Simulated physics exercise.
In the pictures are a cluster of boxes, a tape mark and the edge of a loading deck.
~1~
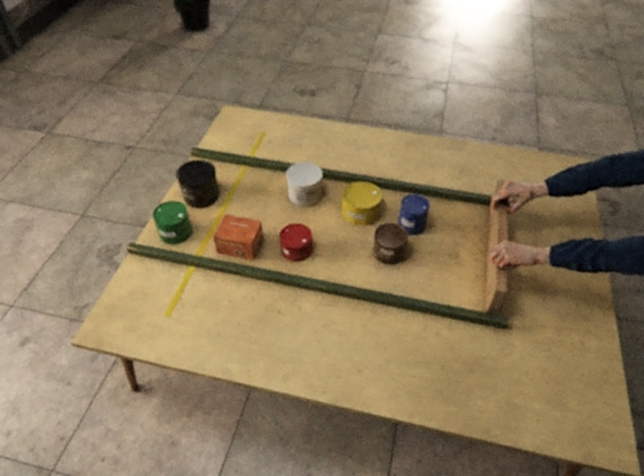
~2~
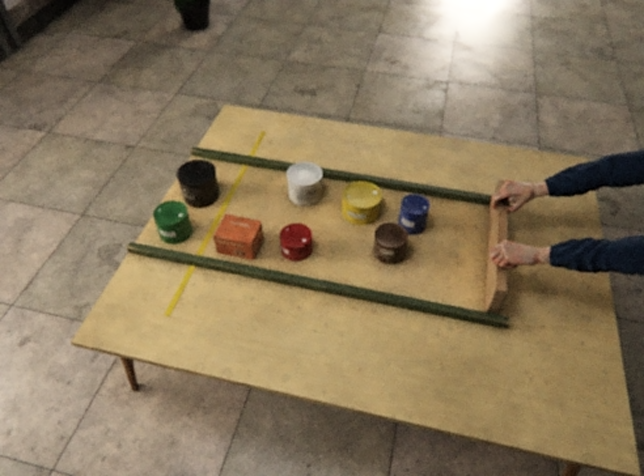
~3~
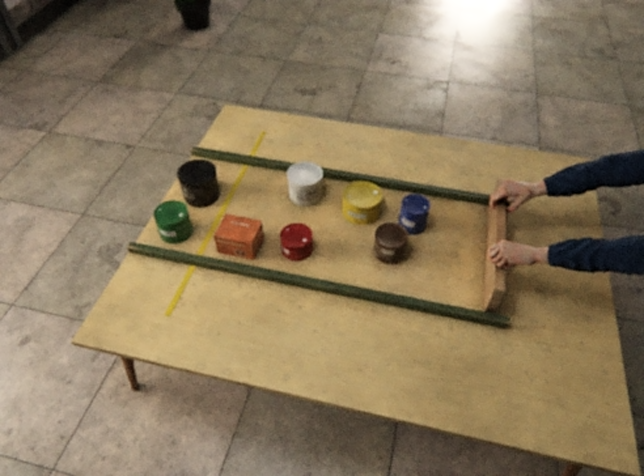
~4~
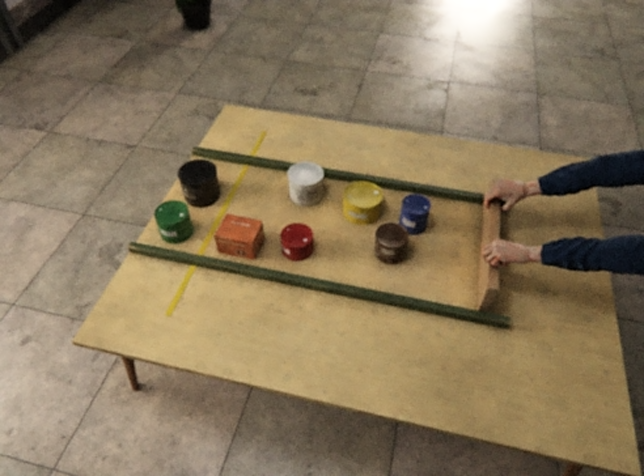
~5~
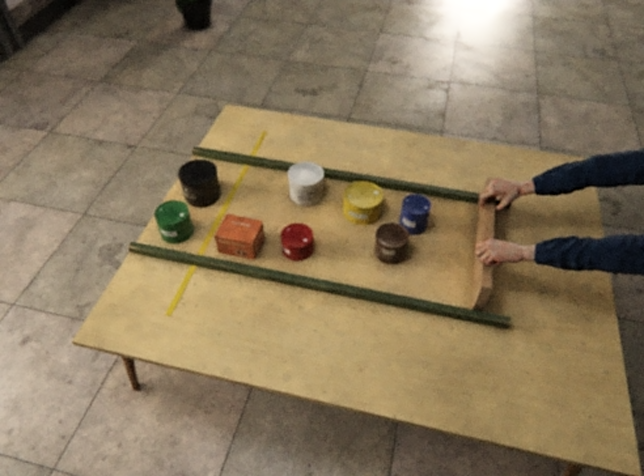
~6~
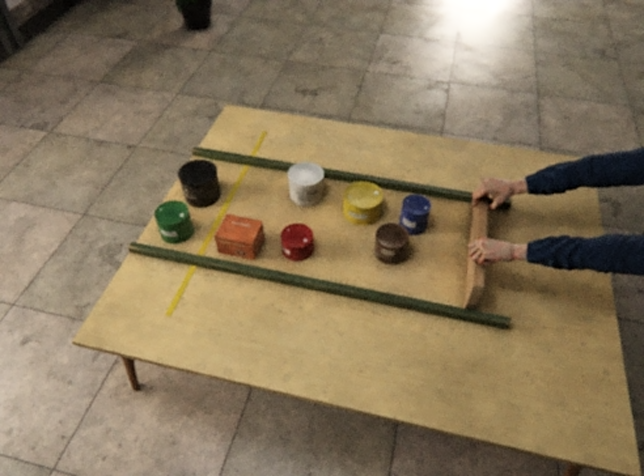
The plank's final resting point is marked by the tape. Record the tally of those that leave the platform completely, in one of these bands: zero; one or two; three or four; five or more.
Lost: One or two.
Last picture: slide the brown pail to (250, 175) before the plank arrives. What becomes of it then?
Result: It stays aboard.
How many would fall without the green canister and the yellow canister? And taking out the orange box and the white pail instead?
The counts: 0 and 0.
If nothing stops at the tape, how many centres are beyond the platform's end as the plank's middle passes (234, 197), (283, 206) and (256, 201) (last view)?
Going through the three places, I get 2, 0 and 0.
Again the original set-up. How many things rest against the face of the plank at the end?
3.
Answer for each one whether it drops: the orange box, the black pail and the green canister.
At the finish the orange box is still up there, the black pail is gone and the green canister is gone.
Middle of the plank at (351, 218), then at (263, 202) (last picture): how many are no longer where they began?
Tally: First 4; then 8.
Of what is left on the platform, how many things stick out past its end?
Answer: 1.
A little later, none off yet; green canister at rest near (174, 222); black pail at rest near (200, 184); orange box at rest near (241, 237).
Next, none off yet; green canister shifted a little near (170, 221); black pail shifted a little near (192, 183); orange box shifted about its own width near (201, 233).
When it is over, the number that fall off is one or two; down, black pail and green canister.
